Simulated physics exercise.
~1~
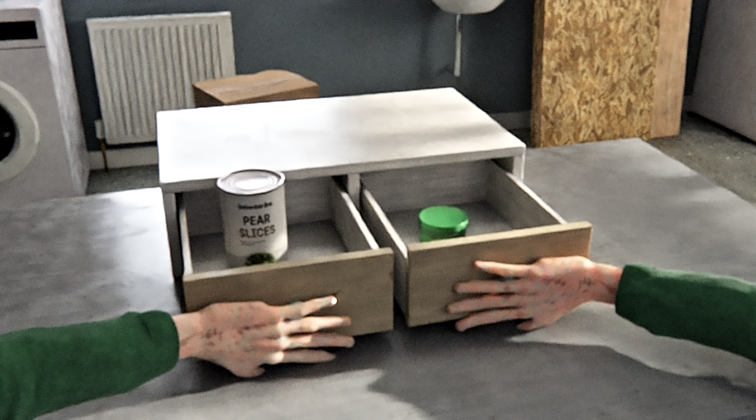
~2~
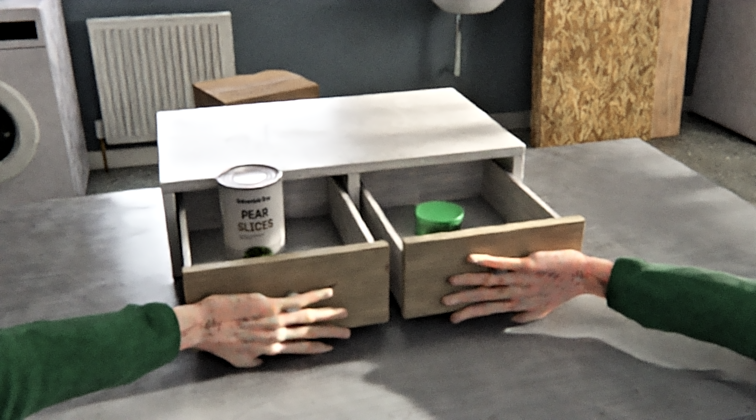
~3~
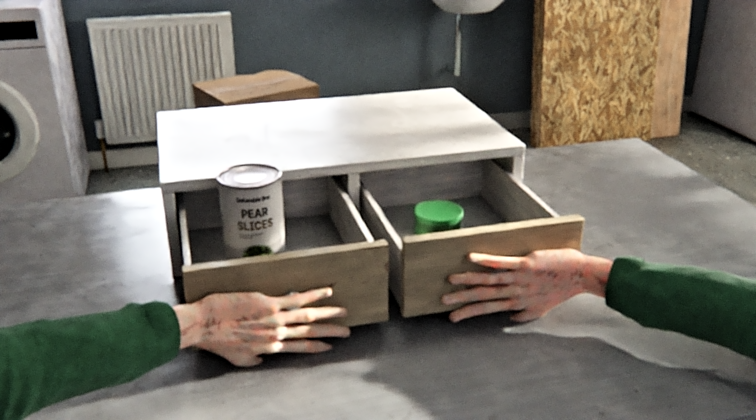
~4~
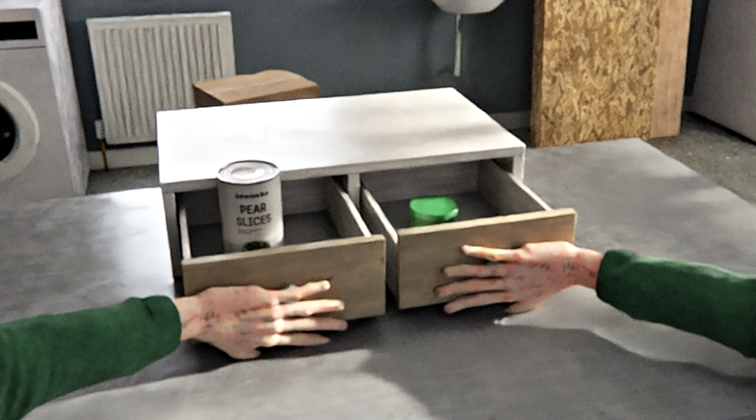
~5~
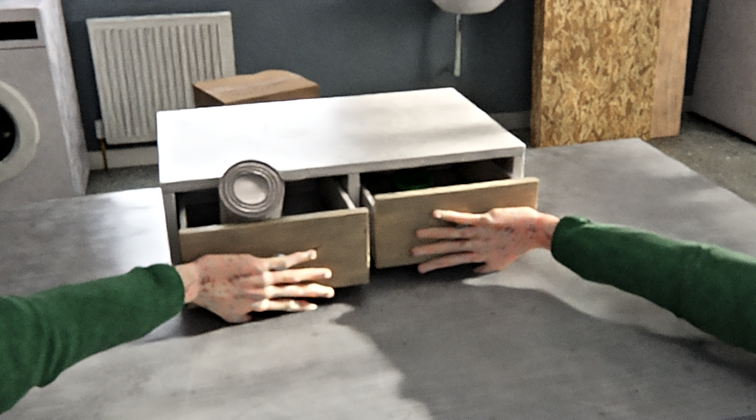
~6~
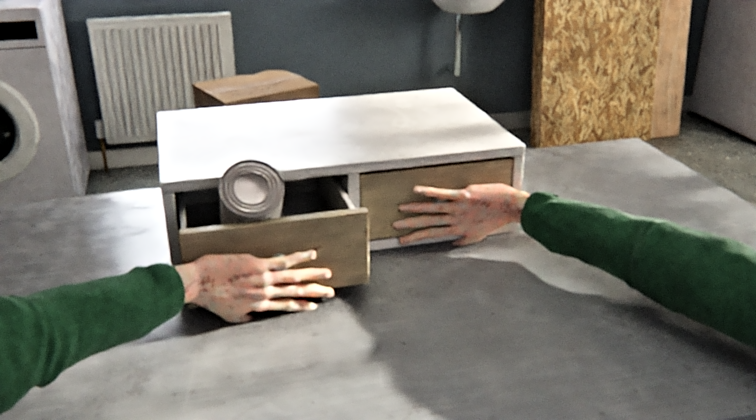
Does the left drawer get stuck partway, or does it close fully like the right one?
The left drawer jams and stays partly open, with the tall can tilted at the cabinet's top edge. Only the right drawer closes.
